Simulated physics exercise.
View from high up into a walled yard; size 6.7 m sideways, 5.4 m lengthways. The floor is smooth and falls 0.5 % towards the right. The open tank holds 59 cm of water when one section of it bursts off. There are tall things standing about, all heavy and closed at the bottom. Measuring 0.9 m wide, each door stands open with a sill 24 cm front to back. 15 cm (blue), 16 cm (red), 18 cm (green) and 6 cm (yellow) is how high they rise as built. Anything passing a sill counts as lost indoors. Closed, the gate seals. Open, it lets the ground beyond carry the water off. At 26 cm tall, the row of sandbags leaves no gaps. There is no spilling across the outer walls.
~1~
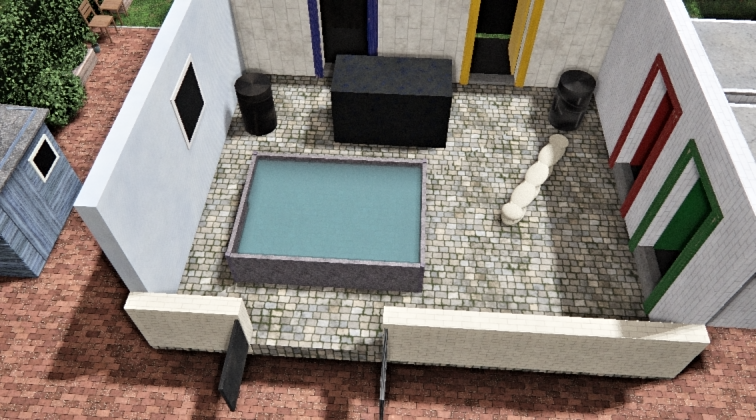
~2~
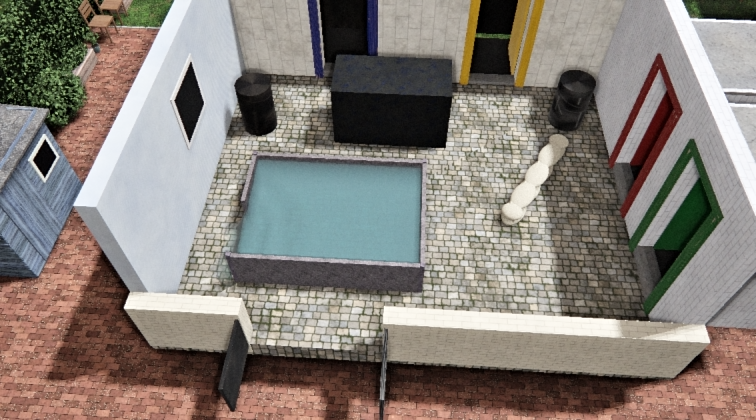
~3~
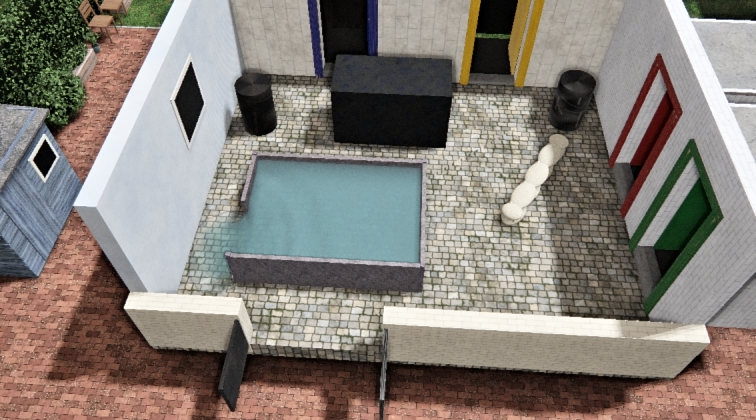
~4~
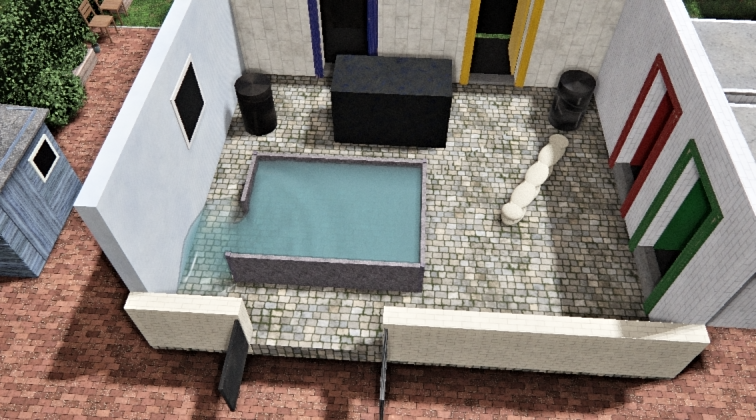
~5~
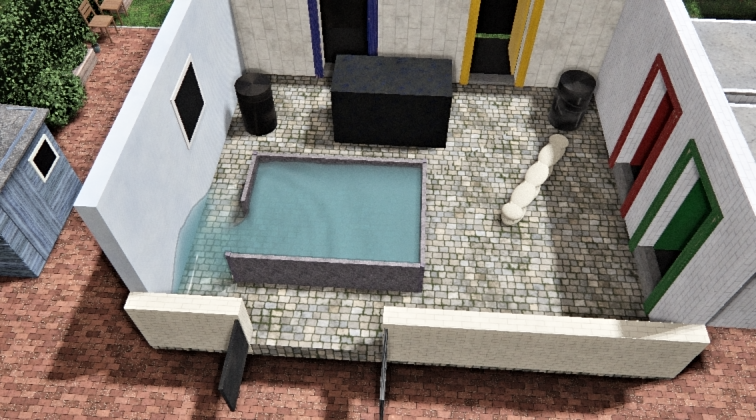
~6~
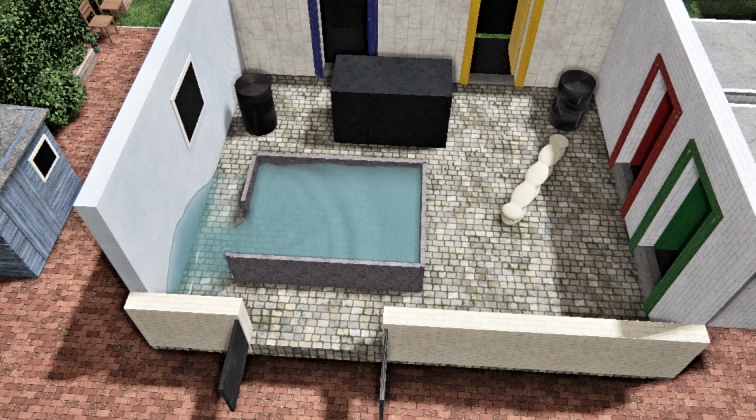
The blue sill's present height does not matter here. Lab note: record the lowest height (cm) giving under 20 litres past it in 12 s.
Lowest height: 11 cm.
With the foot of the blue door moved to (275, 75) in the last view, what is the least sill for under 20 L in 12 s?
12.0 cm.
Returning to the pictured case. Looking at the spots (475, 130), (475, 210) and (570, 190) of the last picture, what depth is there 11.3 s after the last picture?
Taking the spots in order: About 8, 8 and 8 centimetres.
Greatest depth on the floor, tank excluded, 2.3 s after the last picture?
Around 38 centimetres.
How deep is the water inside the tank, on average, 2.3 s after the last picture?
It averages close to 34 centimetres.
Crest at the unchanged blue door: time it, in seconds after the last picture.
It peaks at about 3.5 s.
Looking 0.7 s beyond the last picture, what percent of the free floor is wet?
I'd estimate about 15 percent.
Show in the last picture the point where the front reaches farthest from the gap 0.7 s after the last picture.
The farthest wet point sits near (236, 110) in the last view.
Then, 0.7 s after the last picture water covers 15 % of the floor, deepest (56 cm) near (172, 310); it has not reached the blue door.
Then, 2.3 s after the last picture water covers 40 % of the floor, deepest (38 cm) near (169, 322); 13 cm at the blue door, 0 litres in over its 15 cm sill.
Then, 11.3 s after the last picture water covers 95 % of the floor, deepest (12 cm) near (498, 96); 8 cm at the blue door, 3 litres in over its 15 cm sill.
At the blue door as built, the water peaked near 15 cm, 3.5 s after the last picture.
With a sill of 9.5 cm, 39 litres would have come in within the 12 s; with 13 cm, 8 litres. So under 20 litres takes about 11 cm.
